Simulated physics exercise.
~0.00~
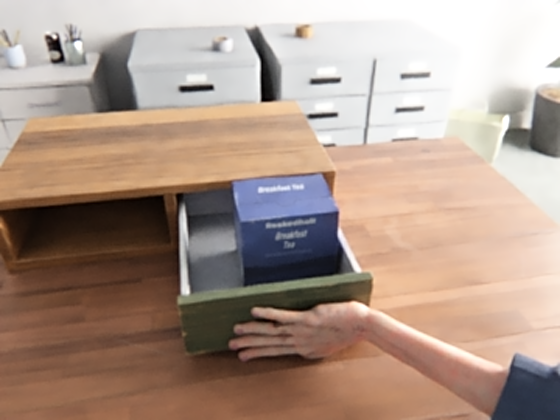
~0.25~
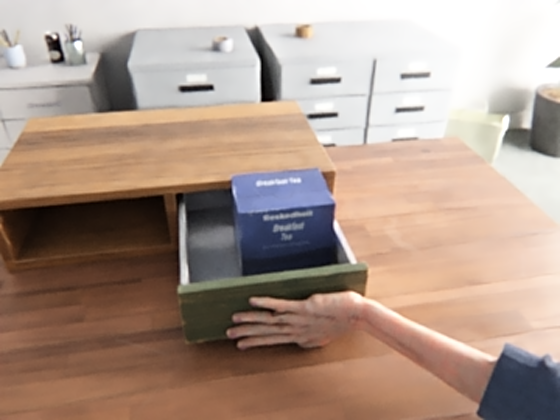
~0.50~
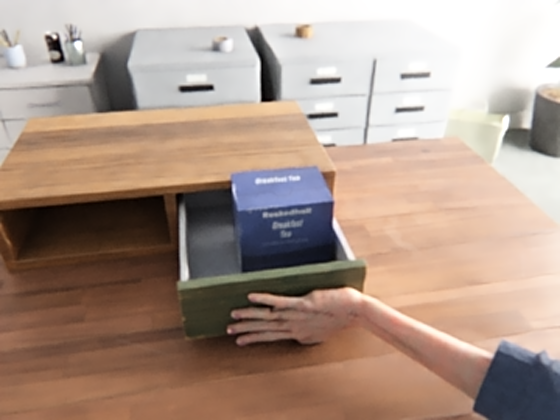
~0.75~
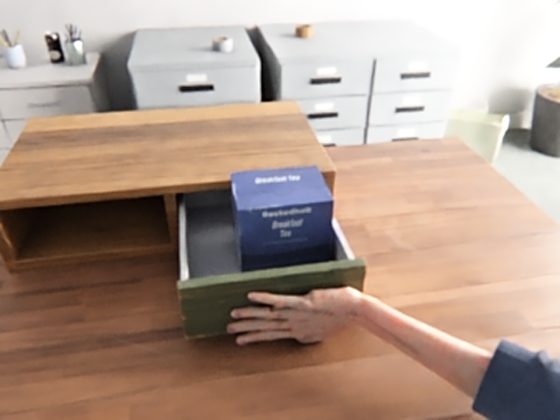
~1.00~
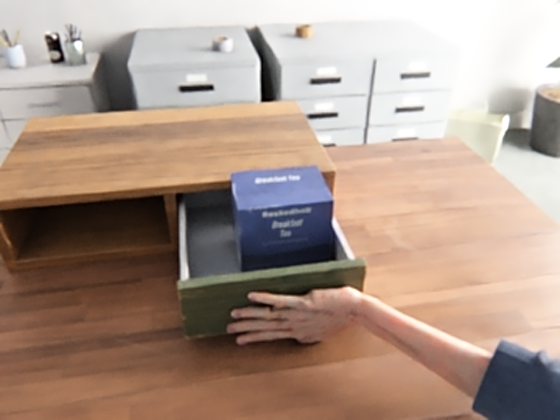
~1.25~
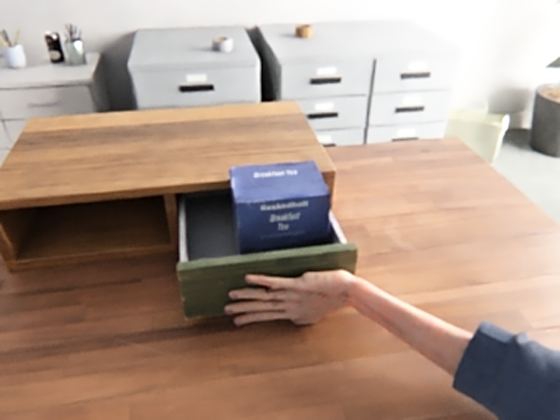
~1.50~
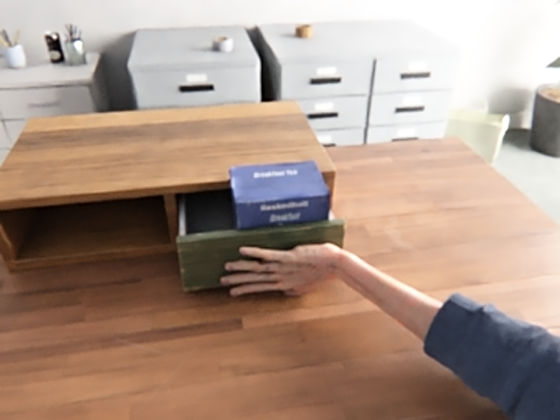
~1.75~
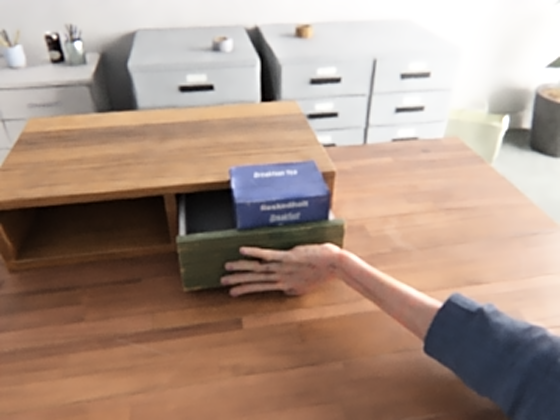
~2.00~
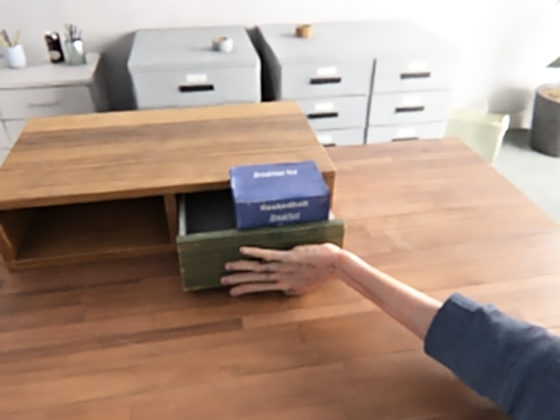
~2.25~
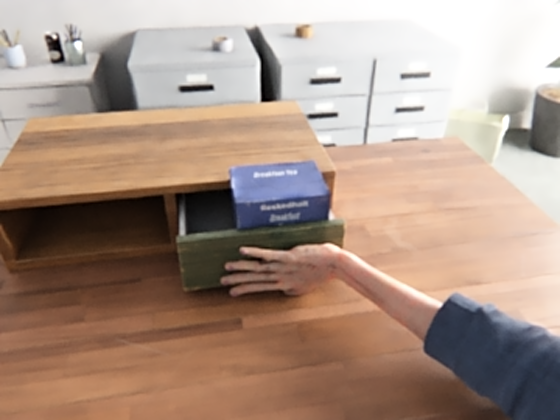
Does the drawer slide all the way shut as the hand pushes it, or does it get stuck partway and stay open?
The drawer gets stuck partway and stays ajar, with the hand still on its green front and the blue box still showing above it.
